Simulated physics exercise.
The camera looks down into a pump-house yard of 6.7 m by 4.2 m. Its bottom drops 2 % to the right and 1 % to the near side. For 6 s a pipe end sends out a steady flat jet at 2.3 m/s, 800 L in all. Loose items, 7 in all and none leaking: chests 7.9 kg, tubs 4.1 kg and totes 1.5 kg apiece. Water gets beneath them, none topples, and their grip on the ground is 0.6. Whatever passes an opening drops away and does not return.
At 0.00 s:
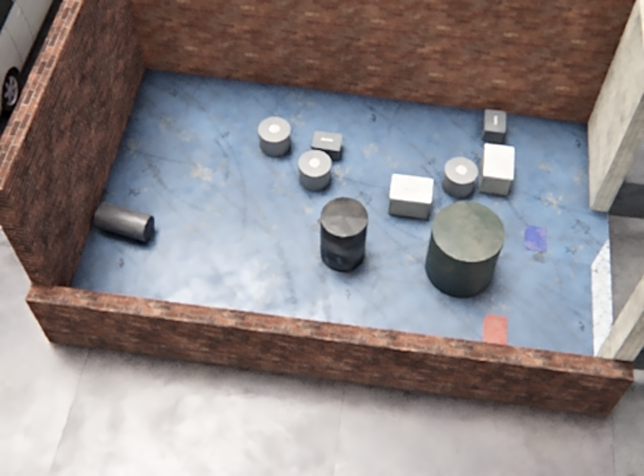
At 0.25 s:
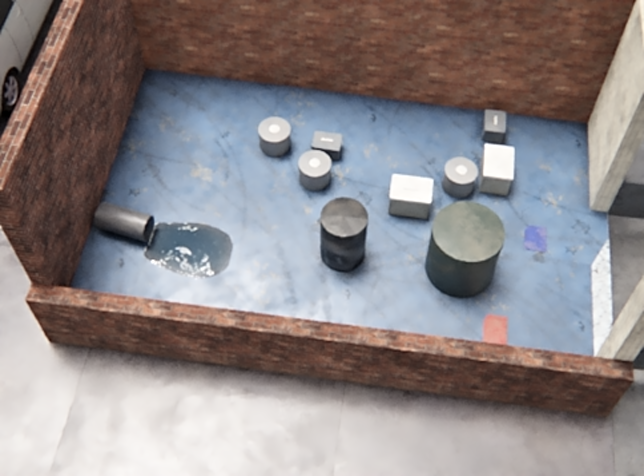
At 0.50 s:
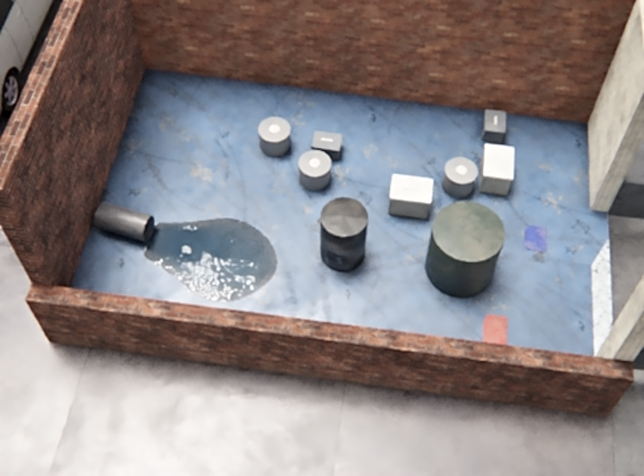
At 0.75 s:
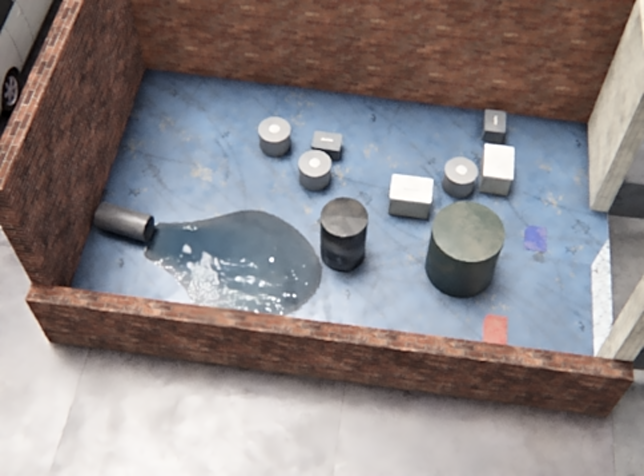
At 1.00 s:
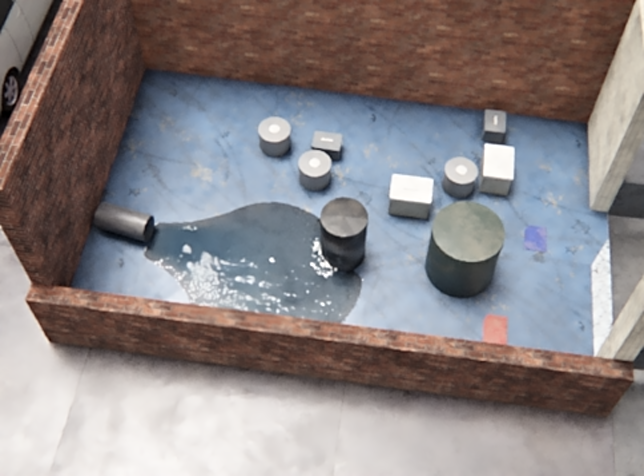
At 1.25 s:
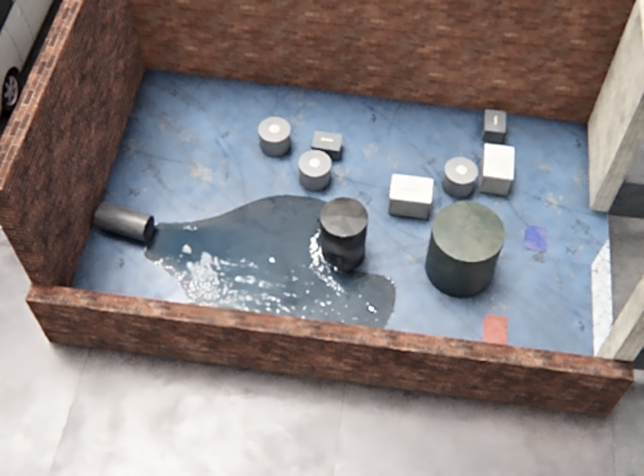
A walled yard with a blue, marbled floor and brick sides is seen from above by a still camera. A dark pipe end lies at the left, a black cylinder and a larger green one stand near the middle and right, and small grey tubs and grey and white boxes sit behind them, with blue and red patches at right. Water pours from the pipe, spreads rightward along the near wall and surrounds the black cylinder, while the objects stay still.
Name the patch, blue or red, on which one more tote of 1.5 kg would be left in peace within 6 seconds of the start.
The blue one is safe.
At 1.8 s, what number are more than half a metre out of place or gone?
By then 0.
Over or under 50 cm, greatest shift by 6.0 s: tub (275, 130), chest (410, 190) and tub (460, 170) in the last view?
In that order: Under, short of it, short of it.
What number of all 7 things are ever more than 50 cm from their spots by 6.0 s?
I count 1.
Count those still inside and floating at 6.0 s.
At that moment 1.
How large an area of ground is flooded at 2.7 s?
Roughly 9.5 m2.
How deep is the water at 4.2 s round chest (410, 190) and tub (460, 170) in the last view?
Roughly 2 and 1 cm.
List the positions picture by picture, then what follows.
In the first frame, a chest at (411, 188), on the bottom; a tub at (461, 170), on the bottom; the blue patch at (535, 238); the red patch at (495, 329); 0.0 m2 under water; 0 of 7 have shifted.
In the second frame, a chest at (411, 188), on the bottom; a tub at (461, 170) rests on the ground; the blue patch at (535, 238); the red patch at (495, 329); water covers 0.7 m2; 0 of 7 have shifted.
In the third frame, a chest at (411, 188), on the bottom; a tub at (461, 170) rests on the ground; the blue patch at (535, 238); the red patch at (495, 329); 1.5 m2 under water; 0 of 7 have shifted.
In the fourth frame, a chest at (411, 188) rests on the ground; a tub at (461, 170), on the bottom; the blue patch at (535, 238); the red patch at (495, 329); water covers 2.7 m2; 0 of 7 have shifted.
In the fifth frame, a chest at (411, 188) rests on the ground; a tub at (461, 170), on the bottom; the blue patch at (535, 238); the red patch at (495, 329); 3.9 m2 under water; 0 of 7 have shifted.
In the sixth frame, a chest at (411, 188) rests on the ground; a tub at (461, 170), on the bottom; the blue patch at (535, 238); the red patch at (495, 329); water covers 4.8 m2; 0 of 7 have shifted.
After 1.8 s on blue it would be 0 cm off in 0 cm of water; on red it would be 0 cm off in 0 cm of water.
After 2.7 s on blue it would be 0 cm off in 0 cm of water; on red it would be 39 cm off in 2 cm of water.
After 4.2 s on blue it would be 0 cm off in 0 cm of water; on red it would be gone out.
After 6.0 s on blue it would be 0 cm off in 1 cm of water; on red it would be gone out.
